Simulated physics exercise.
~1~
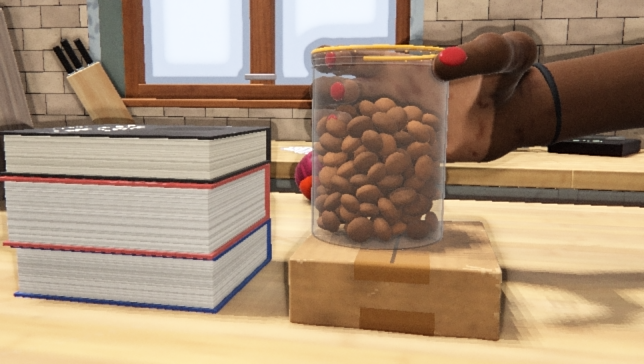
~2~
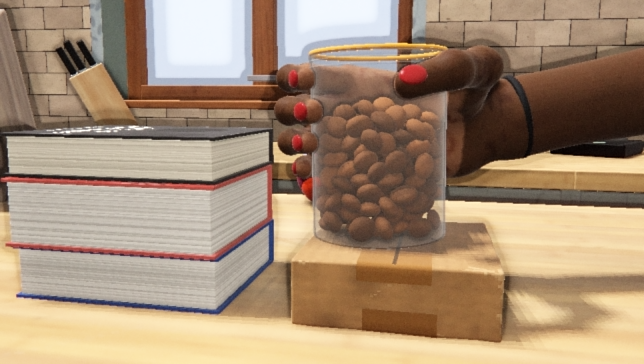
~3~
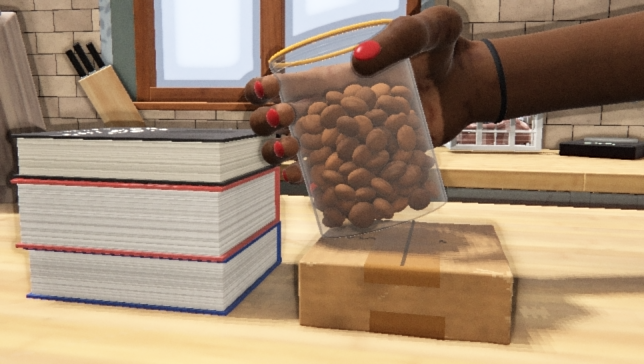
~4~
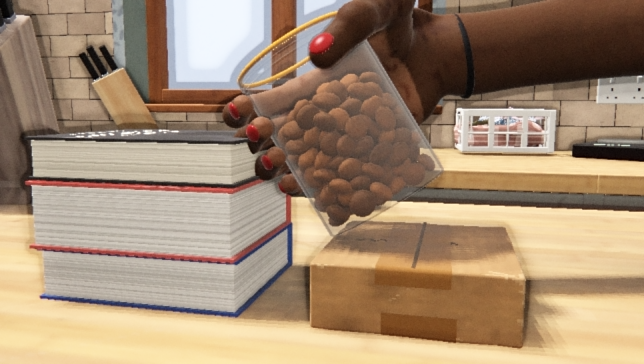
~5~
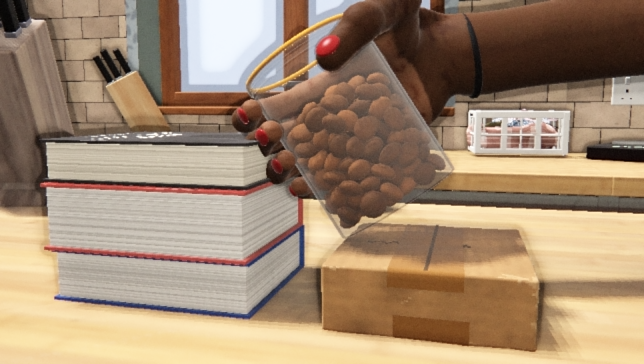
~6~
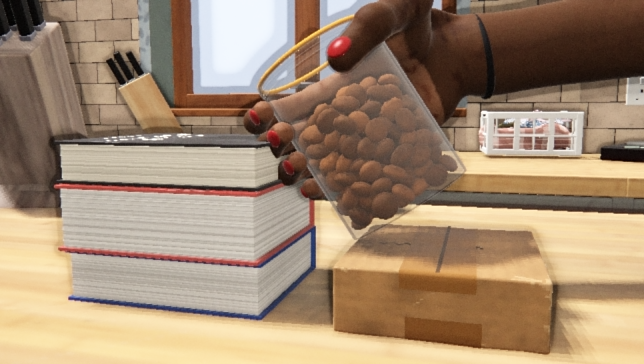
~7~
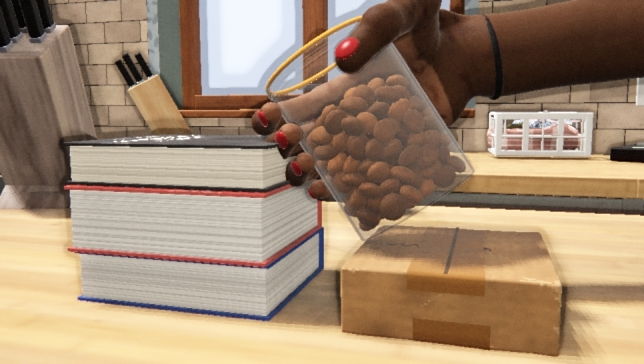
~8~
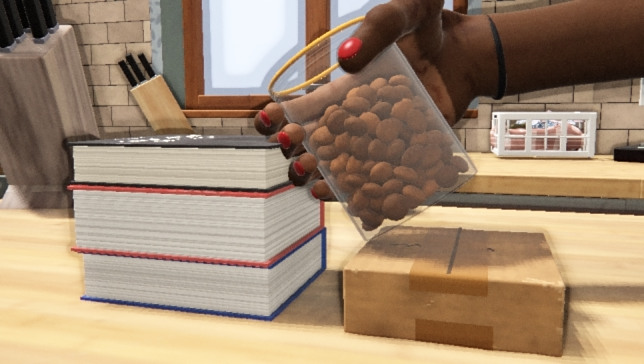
A dark-skinned hand with red nails and a black wristband reaches in from the right toward a clear, open jar of brown nuts with a yellow rim, on a kitchen counter seen from the front. The jar stands upright on a cardboard box, beside three thick stacked books at left, with a window and knife block behind. The fingers wrap around the jar, lift it slightly and tip it left toward the books. The view pans gently left as the tilt holds. At the end, the hand still grips the leaning jar beside the books, every nut inside.
